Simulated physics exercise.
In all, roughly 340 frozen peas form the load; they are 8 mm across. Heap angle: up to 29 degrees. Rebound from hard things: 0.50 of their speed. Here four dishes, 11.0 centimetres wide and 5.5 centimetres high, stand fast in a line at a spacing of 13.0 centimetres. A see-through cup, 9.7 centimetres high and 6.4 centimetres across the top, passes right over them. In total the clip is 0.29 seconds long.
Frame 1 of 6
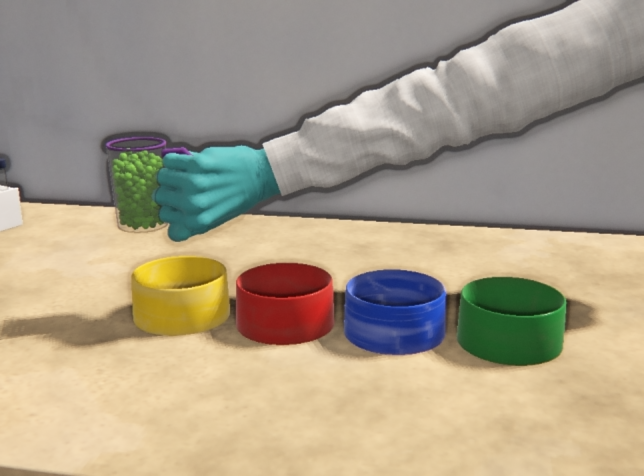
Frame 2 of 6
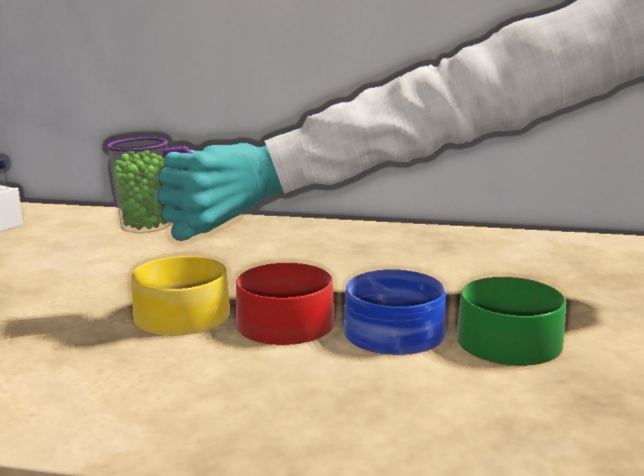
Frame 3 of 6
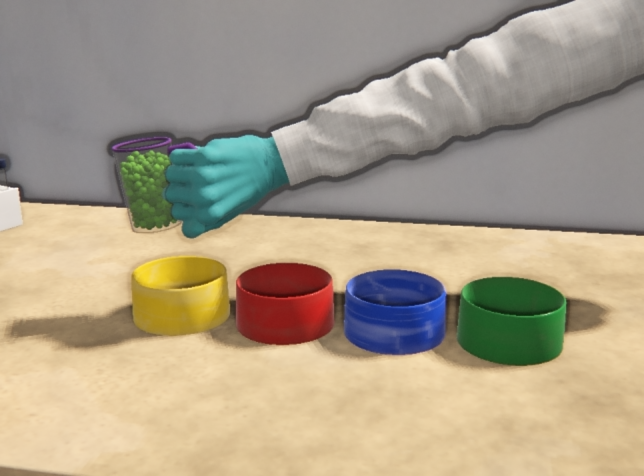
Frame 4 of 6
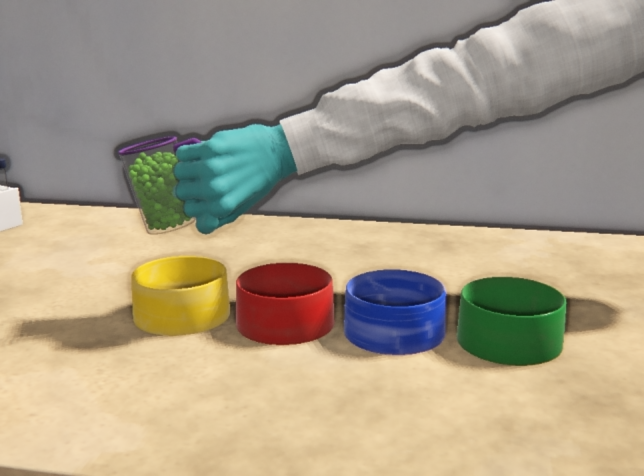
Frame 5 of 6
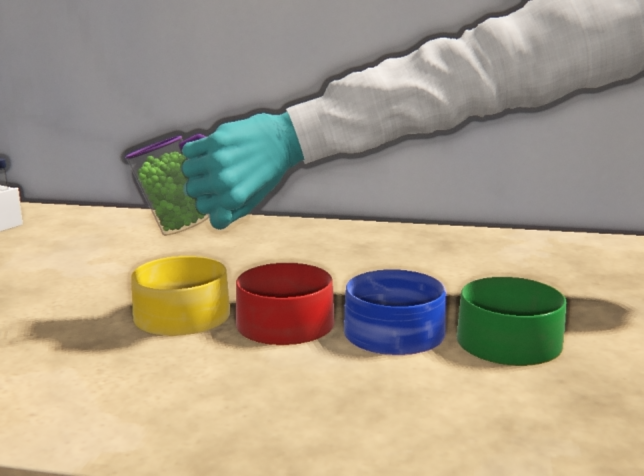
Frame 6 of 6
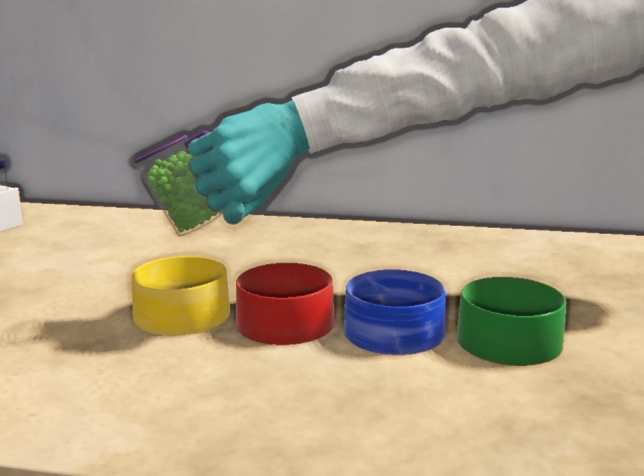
On a pale countertop, a teal-gloved hand held a clear cup of green peas behind yellow, red, blue and green dishes, then moved it slightly right while tilting its rim to the left.
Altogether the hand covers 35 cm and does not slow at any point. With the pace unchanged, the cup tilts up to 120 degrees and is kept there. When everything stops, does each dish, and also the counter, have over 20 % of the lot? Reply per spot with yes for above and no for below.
Red dish: Yes, above. Blue dish: No, below. Green dish: No, below. Yellow dish: No, below. Counter: No, below.
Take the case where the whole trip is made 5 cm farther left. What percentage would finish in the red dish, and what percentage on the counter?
Result - red 80 / counter 10.
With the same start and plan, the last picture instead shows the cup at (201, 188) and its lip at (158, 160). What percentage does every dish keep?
It'd finish with red at 0, blue at 100, green at 0 and yellow at 0.
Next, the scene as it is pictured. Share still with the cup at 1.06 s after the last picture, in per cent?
Roughly 10 per cent, I'd say.
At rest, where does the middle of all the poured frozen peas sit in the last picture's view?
Near (293, 311).
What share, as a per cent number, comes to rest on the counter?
The share comes to some 10 percent.
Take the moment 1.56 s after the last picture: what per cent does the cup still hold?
About 0 percent of the load.
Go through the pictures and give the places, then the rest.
The first picture shows cup at (140, 185), tilt 0 degrees, lip at (110, 143), moved 0.0 cm; middle of the pieces at (141, 189); yellow dish at (179, 273); red dish at (284, 280); blue dish at (395, 288); green dish at (513, 296).
The second picture shows cup at (142, 185), tilt 2 degrees, lip at (112, 144), moved 0.3 cm; middle of the pieces at (143, 190).
The third picture shows cup at (150, 186), tilt 6 degrees, lip at (116, 147), moved 1.2 cm; middle of the pieces at (151, 190).
The fourth picture shows cup at (160, 186), tilt 13 degrees, lip at (123, 151), moved 2.5 cm; middle of the pieces at (162, 191).
The fifth picture shows cup at (170, 187), tilt 20 degrees, lip at (130, 156), moved 3.8 cm; middle of the pieces at (173, 191).
The sixth picture shows cup at (180, 187), tilt 26 degrees, lip at (138, 161), moved 5.0 cm; middle of the pieces at (183, 191); yellow dish at (179, 273); red dish at (284, 280); blue dish at (395, 288); green dish at (513, 296).
Then, 0.63 s after the last picture, tilt 100 degrees; cup holds 95 %.
Then, 1.06 s after the last picture, tilt 120 degrees; cup holds 10 %, red 80 %.
Then, 1.56 s after the last picture, tilt 120 degrees; cup holds 0 %, red 85 %, blue 5 %.
In the end, red 85 %, blue 5 %, green 0 %, yellow 0 %, counter 10 %.
